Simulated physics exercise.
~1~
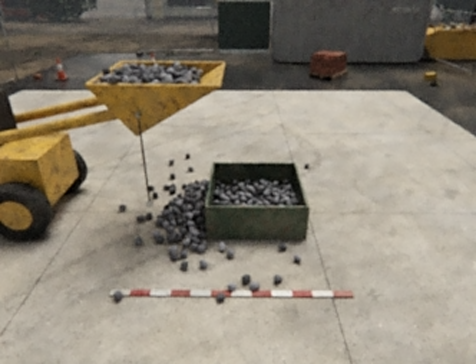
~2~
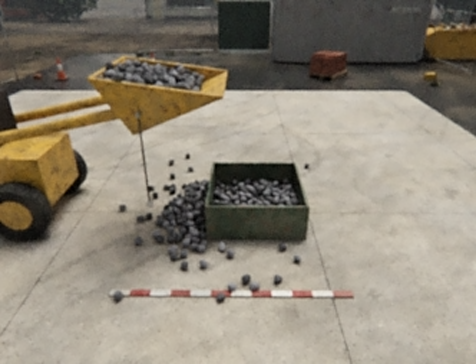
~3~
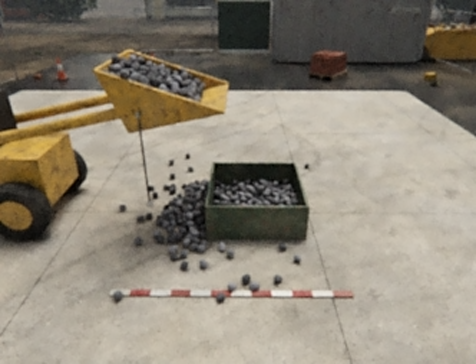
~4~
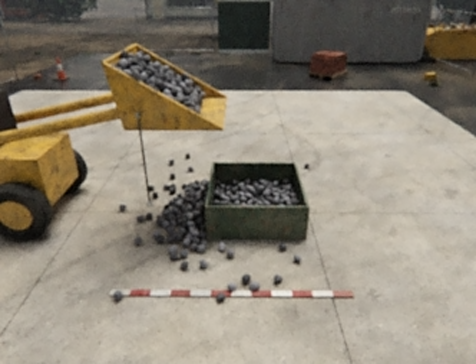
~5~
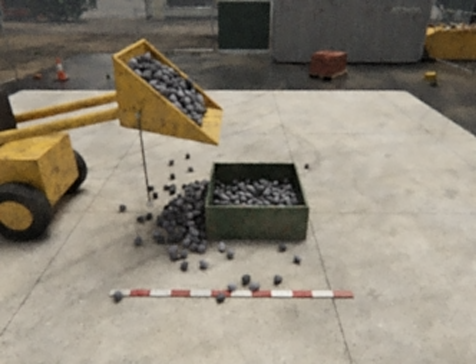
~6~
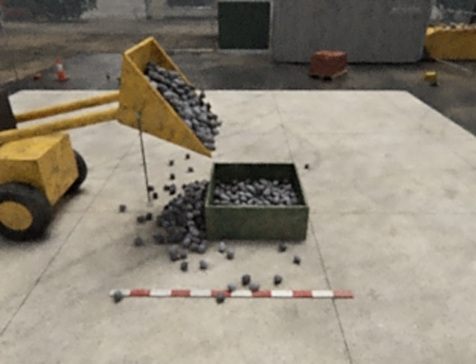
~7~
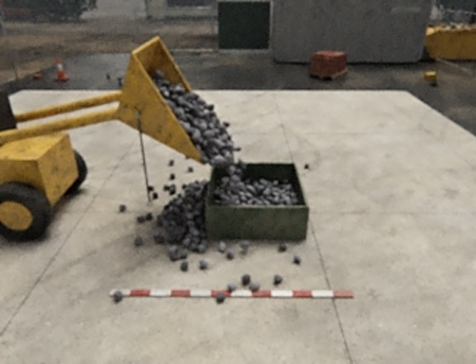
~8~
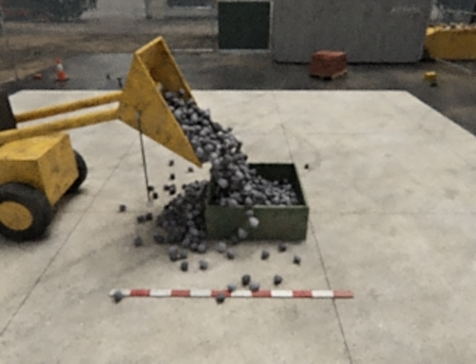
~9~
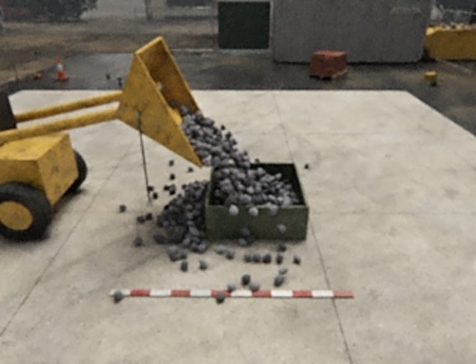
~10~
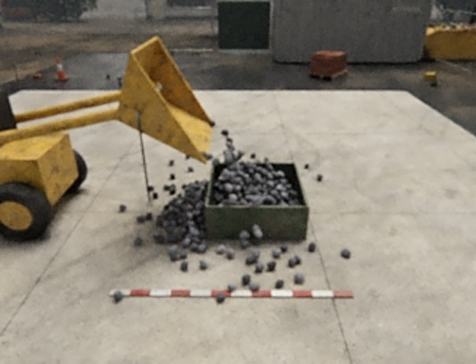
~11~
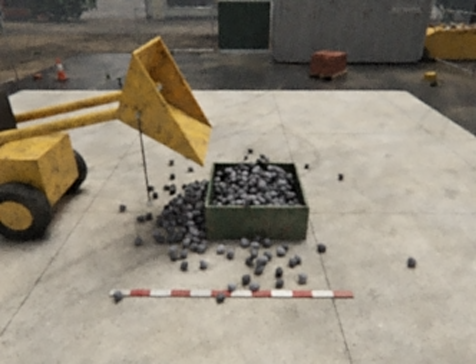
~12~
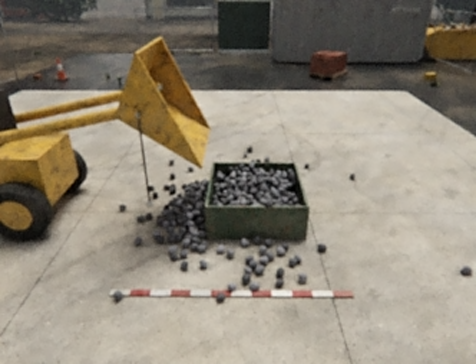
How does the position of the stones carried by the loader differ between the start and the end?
At the start they sit in the raised yellow bucket at the upper left. By the end they are lower and farther right, mostly heaped in the green bin, with a few scattered on the concrete around it.
